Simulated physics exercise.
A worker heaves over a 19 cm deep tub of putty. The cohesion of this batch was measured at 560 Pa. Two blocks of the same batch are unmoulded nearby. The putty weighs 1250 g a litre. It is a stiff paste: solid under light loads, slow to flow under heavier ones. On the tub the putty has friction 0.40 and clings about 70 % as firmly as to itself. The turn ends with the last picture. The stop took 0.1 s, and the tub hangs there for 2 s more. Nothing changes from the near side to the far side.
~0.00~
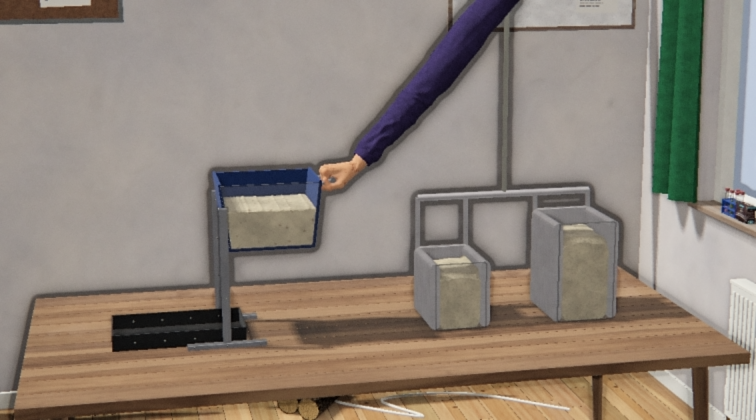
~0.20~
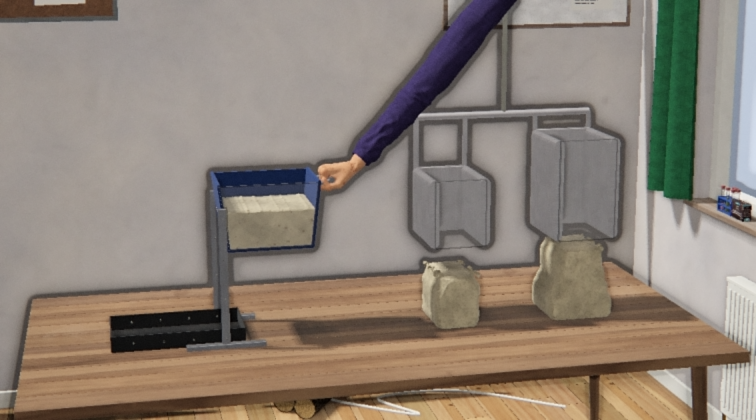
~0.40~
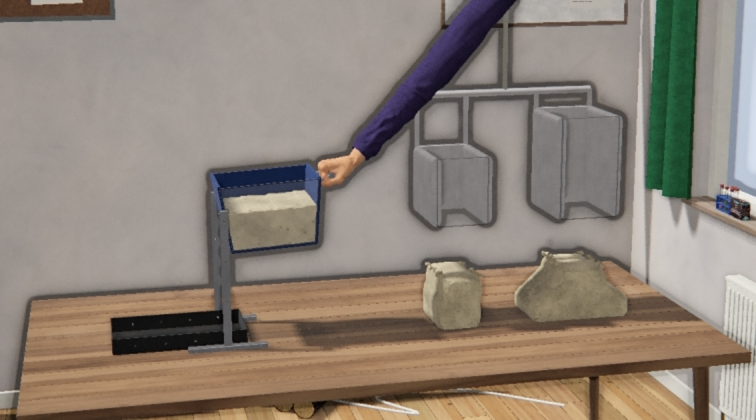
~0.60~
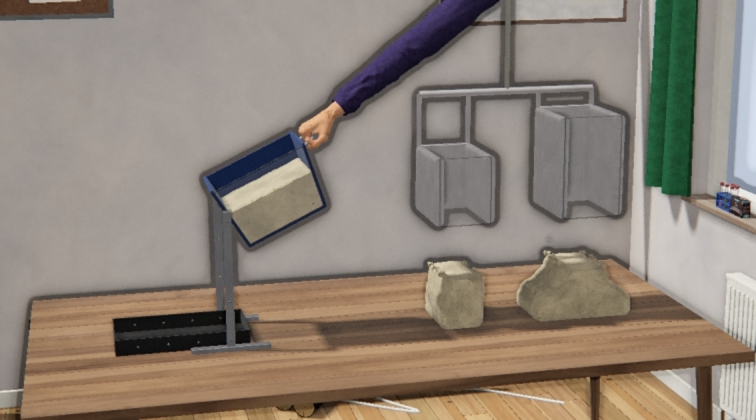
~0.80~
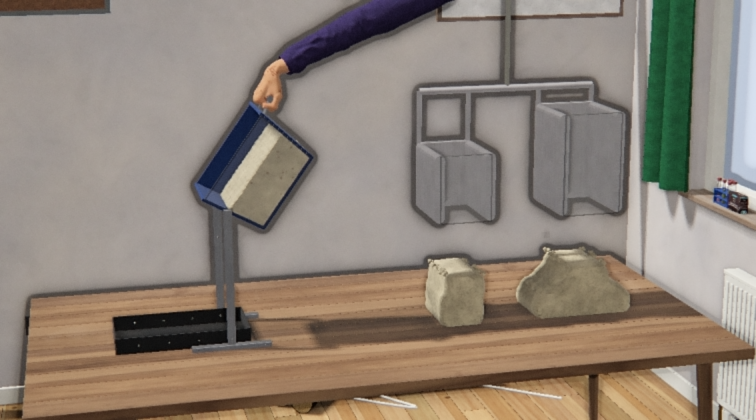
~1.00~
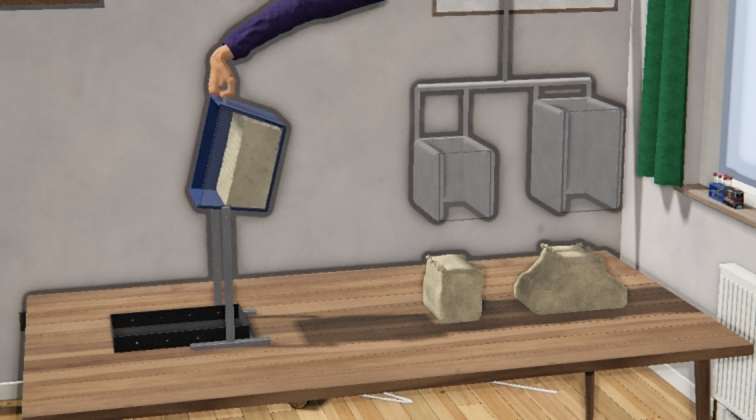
Grey moulds lifting off two pale blocks, the right one slumping, then a hand tilting a blue tub of putty leftward.
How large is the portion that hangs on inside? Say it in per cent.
Close to 100 per cent.
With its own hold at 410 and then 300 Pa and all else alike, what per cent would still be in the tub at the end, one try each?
In that order: 75 %, 60 %.
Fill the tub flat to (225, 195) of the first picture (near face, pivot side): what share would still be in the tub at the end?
Then about 60 %.
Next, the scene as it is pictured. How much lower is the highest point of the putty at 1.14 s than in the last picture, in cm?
About 2 cm.
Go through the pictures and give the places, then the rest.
Handle-side rim at (319, 182), tilt 0 degrees; crest of the putty at (307, 208); block heights 17 cm, 27 cm (left to right), in the first picture.
Handle-side rim at (318, 182), tilt 0 degrees; crest of the putty at (306, 208); block heights 17 cm, 23 cm (left to right), in the second picture.
Handle-side rim at (318, 178), tilt 3 degrees; crest of the putty at (313, 205); block heights 17 cm, 17 cm (left to right), in the third picture.
Handle-side rim at (302, 145), tilt 25 degrees; crest of the putty at (311, 173); block heights 17 cm, 17 cm (left to right), in the fourth picture.
Handle-side rim at (260, 116), tilt 54 degrees; crest of the putty at (283, 136); block heights 17 cm, 17 cm (left to right), in the fifth picture.
Handle-side rim at (220, 108), tilt 76 degrees; crest of the putty at (249, 120); block heights 17 cm, 17 cm (left to right), in the sixth picture.
After 1.14 s, the tub is at 76 degrees and holds 100 %.
After 1.31 s, the tub is at 76 degrees and holds 100 %.
After 1.48 s, the tub is at 76 degrees and holds 100 %.
After 1.65 s, the tub is at 76 degrees and holds 100 %.
After 3.00 s, the tub is at 76 degrees and holds 100 %.
